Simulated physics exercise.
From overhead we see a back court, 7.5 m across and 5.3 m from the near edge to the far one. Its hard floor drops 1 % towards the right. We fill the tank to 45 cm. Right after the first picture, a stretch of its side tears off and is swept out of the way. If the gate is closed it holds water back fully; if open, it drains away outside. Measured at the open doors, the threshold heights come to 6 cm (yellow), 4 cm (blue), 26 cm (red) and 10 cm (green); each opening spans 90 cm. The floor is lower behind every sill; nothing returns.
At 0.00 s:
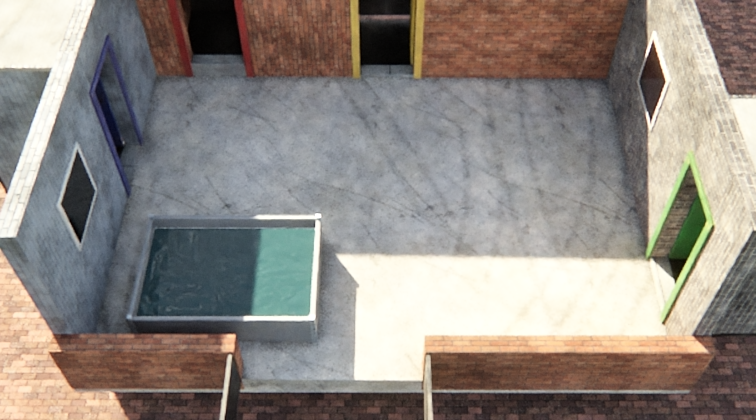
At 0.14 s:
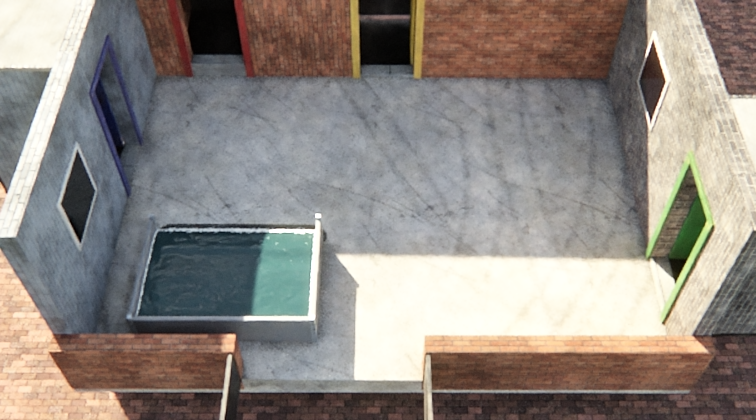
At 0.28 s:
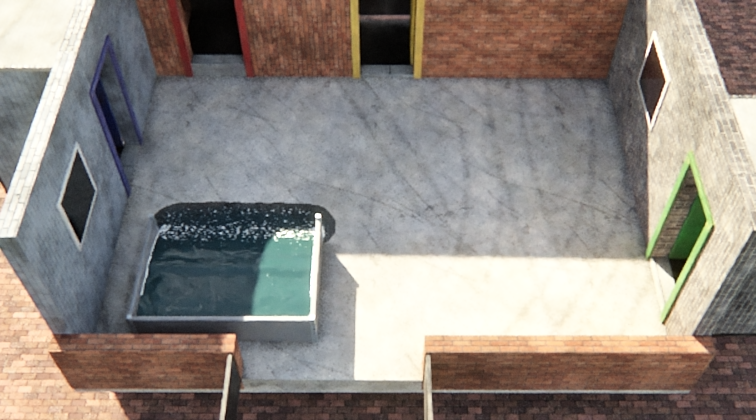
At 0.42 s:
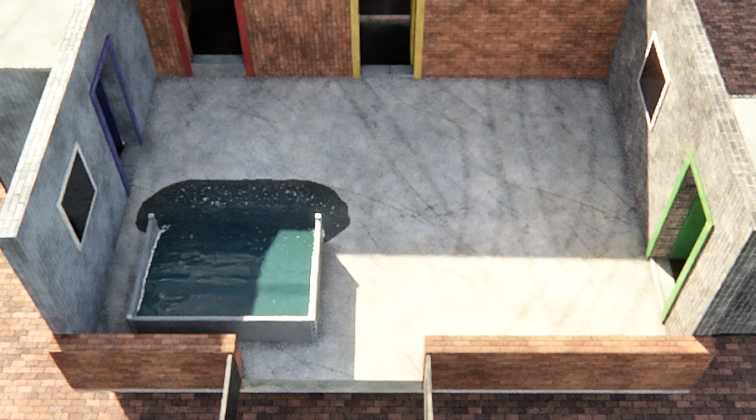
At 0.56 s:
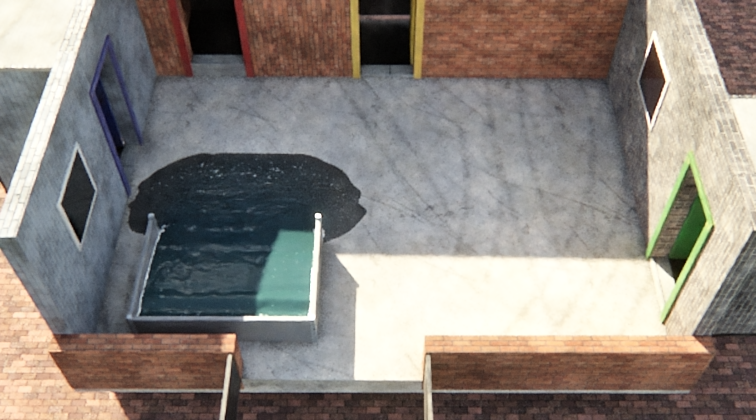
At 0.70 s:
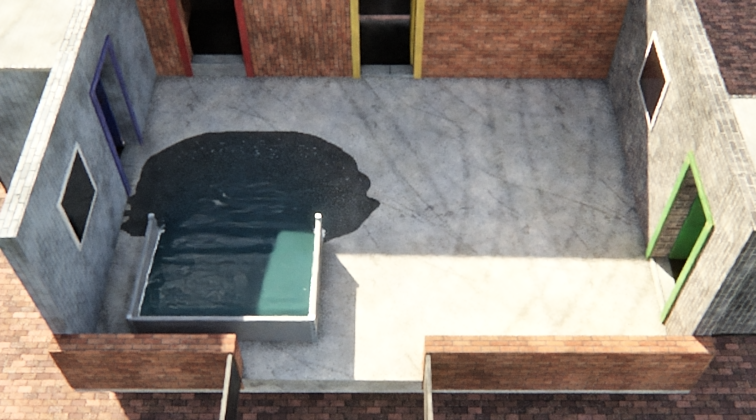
Dark water pouring through the open far side of a rectangular tank and spreading in a widening pool across a grey walled courtyard.
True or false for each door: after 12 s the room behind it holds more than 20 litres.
Yellow door: True; blue door: True; red door: False; green door: False.
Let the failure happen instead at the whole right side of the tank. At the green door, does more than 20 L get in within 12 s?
At the green door the limit is exceeded.
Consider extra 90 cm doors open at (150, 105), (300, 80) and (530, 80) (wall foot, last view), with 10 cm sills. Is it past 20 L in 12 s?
First doorway gets there, second gets there, third falls short.
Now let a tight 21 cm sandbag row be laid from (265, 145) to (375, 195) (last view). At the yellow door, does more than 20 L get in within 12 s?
Note, yellow vs limit: Lower.
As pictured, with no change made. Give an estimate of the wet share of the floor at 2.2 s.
Covered: Roughly 40 %.
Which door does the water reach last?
That's the green door.
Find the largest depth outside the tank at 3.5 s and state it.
I'd say near 17 centimetres.
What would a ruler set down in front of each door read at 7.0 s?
Centimetres: Yellow 5 / blue 4 / red 4 / green 4.
After 1.4 s water covers 30 % of the floor and is deepest (18 cm) near (284, 228); yellow door not reached, blue door 8 cm at the sill, 0 L in, red door 13 cm at the sill, 0 L in, green door not reached.
After 2.2 s water covers 40 % of the floor and is deepest (28 cm) near (166, 88); yellow door 13 cm at the sill, 3 L in, blue door 8 cm at the sill, 8 L in, red door 22 cm at the sill, 0 L in, green door not reached.
After 3.5 s water covers 45 % of the floor and is deepest (17 cm) near (144, 135); yellow door 10 cm at the sill, 30 L in, blue door 5 cm at the sill, 16 L in, red door 17 cm at the sill, 0 L in, green door not reached.
After 7.0 s water covers 75 % of the floor and is deepest (12 cm) near (605, 114); yellow door 5 cm at the sill, 41 L in, blue door 4 cm at the sill, 39 L in, red door 4 cm at the sill, 0 L in, green door 4 cm at the sill, 0 L in.
After 12.0 s water covers 85 % of the floor and is deepest (10 cm) near (648, 364); yellow door 2 cm at the sill, 41 L in, blue door 1 cm at the sill, 40 L in, red door 1 cm at the sill, 0 L in, green door 10 cm at the sill, 1 L in.
